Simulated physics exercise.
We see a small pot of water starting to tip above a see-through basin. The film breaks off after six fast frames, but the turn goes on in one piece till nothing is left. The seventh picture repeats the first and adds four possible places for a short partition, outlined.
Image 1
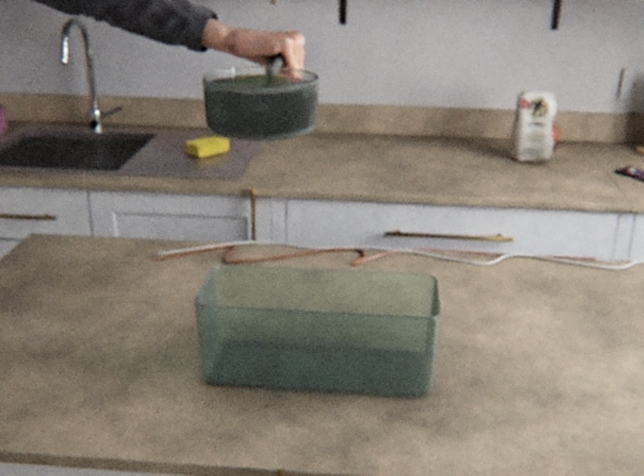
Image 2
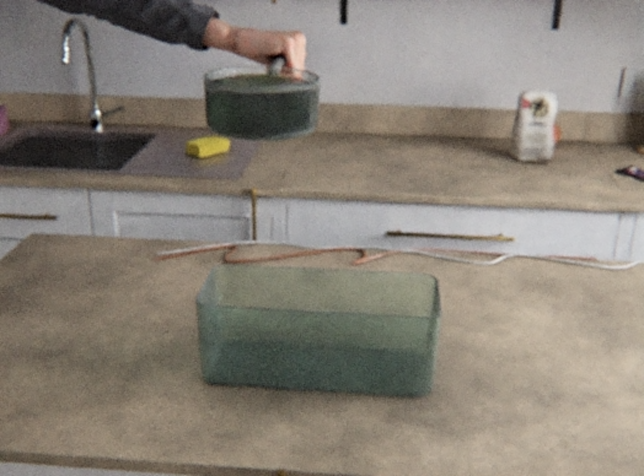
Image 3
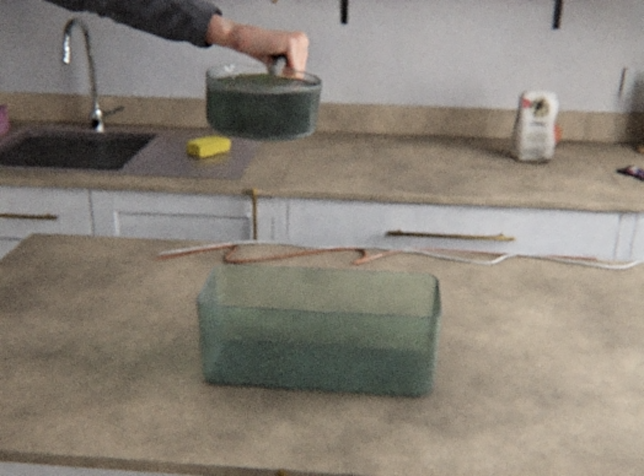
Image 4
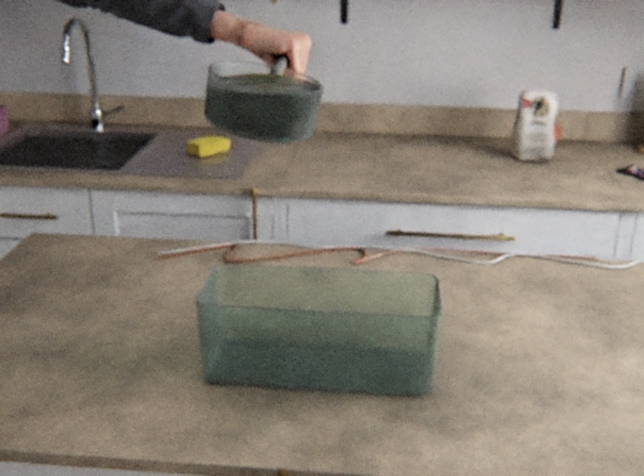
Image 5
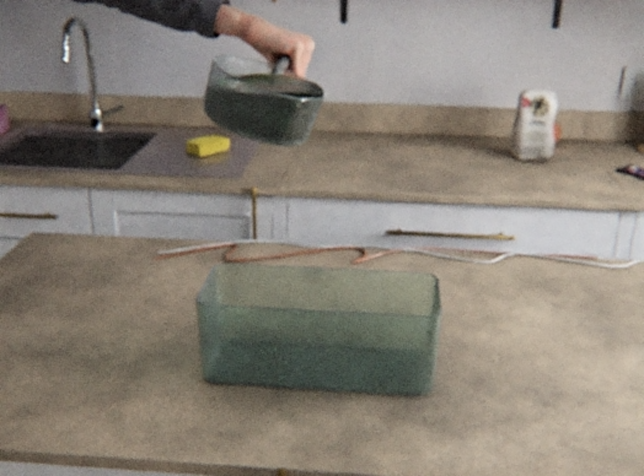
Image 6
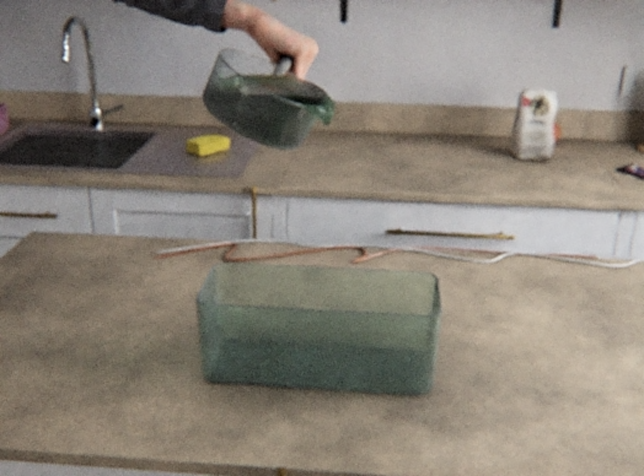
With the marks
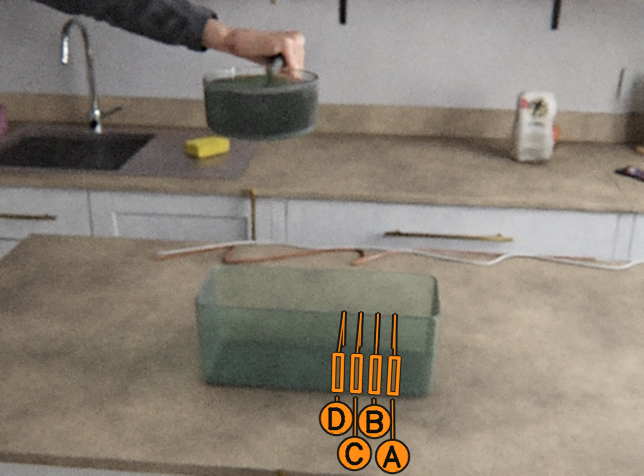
A hand held a small pot of water above a see-through basin on a kitchen counter, then gradually tilted it to the right until a little water slipped over the lip.
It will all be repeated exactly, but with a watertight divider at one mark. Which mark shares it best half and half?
B works best here.
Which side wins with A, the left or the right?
More ends on the left.
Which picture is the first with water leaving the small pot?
In picture 5.
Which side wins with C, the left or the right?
The right one.
On the marked copy, A at (392, 400); B at (373, 399); C at (355, 397); D at (337, 396).
With A, about 68 % ends left of the wall and 30 % right of it.
With B, about 47 % ends left of the wall and 51 % right of it.
With C, about 27 % ends left of the wall and 71 % right of it.
With D, about 10 % ends left of the wall and 88 % right of it.
